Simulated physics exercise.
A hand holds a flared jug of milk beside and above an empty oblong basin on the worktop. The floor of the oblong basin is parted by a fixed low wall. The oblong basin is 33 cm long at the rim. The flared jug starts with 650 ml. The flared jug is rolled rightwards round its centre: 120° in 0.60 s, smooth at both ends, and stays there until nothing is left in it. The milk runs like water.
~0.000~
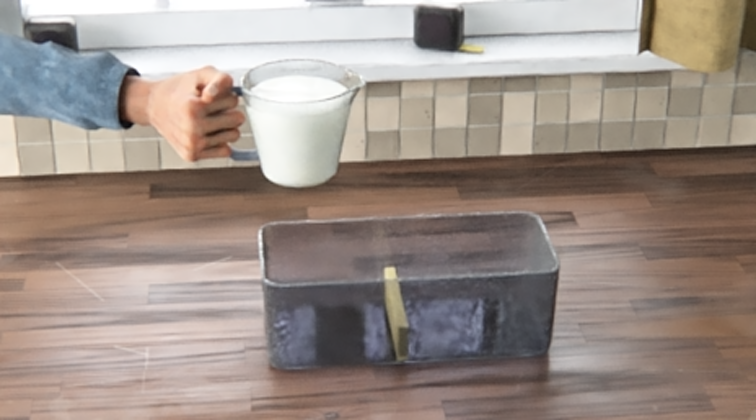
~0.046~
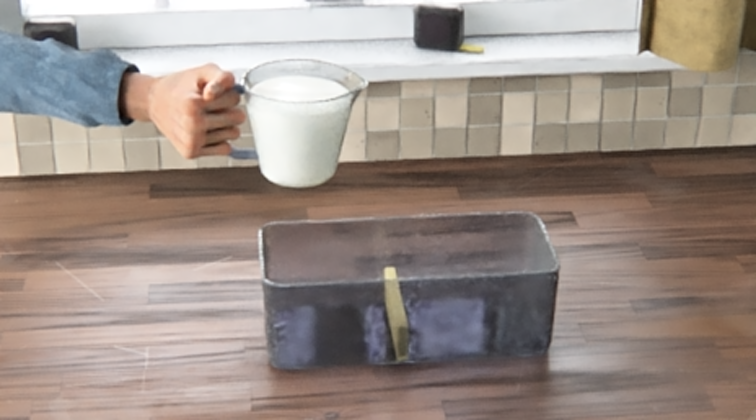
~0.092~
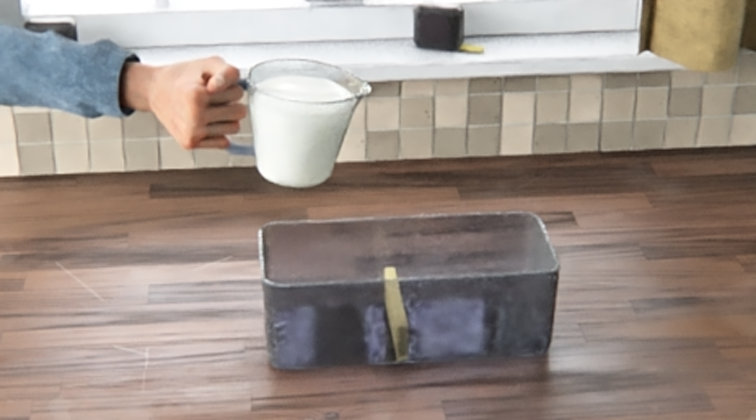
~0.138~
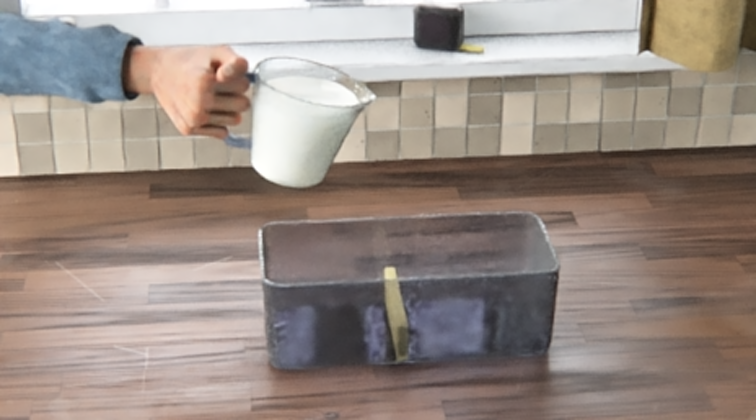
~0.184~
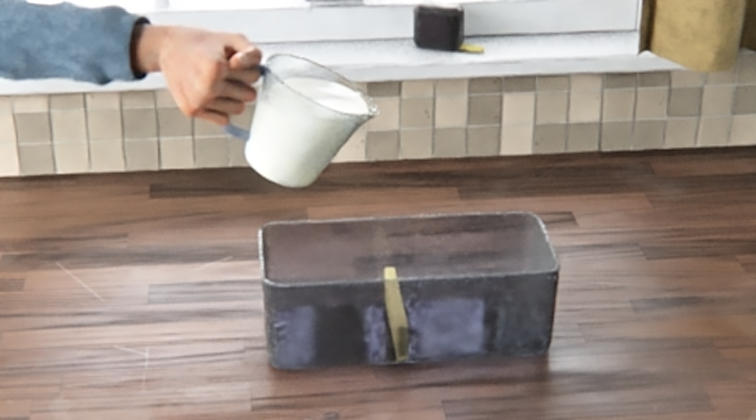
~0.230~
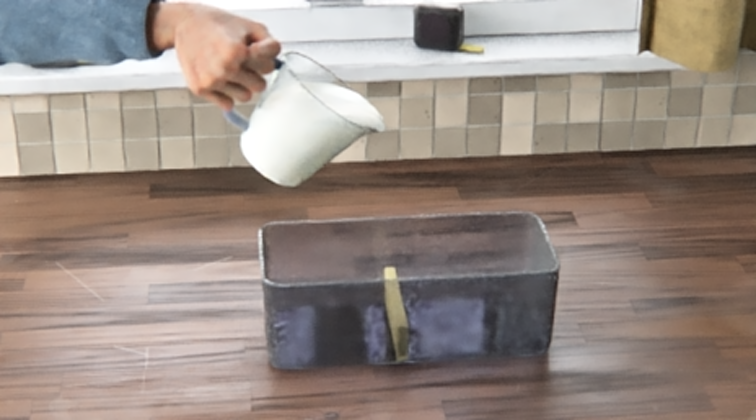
On a wooden kitchen worktop, a hand holds a clear jug of milk above an oblong basin, steadily tilting it rightwards.
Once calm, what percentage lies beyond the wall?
Roughly 53 per cent is past the wall.
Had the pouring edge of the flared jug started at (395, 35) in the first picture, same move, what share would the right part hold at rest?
Then about 85 per cent.
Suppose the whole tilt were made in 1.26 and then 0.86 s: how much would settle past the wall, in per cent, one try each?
First 80, then 70 per cent.
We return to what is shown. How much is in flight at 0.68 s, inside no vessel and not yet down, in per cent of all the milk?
Some 6 per cent.
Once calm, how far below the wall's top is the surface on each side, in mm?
Left about 30 mm, right about 30 mm.
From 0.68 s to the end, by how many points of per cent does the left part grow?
About 2 per cent.
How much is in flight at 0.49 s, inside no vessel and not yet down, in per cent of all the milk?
Some 32 per cent.
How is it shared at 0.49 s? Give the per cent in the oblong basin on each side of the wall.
Left about 2, right about 40.
After 0.49 s the tilt is 110° and 27 per cent is still to pour, 2 is left of the wall and 39 right of it.
After 0.68 s the tilt is 120° and 1 per cent is still to pour, 41 is left of the wall and 52 right of it.
After 0.88 s the tilt is 120° and 0 per cent is still to pour, 43 is left of the wall and 52 right of it.
After 1.10 s the tilt is 120° and 0 per cent is still to pour, 43 is left of the wall and 53 right of it.
In the end 43 per cent lies left of the wall, 53 right of it and 4 outside.
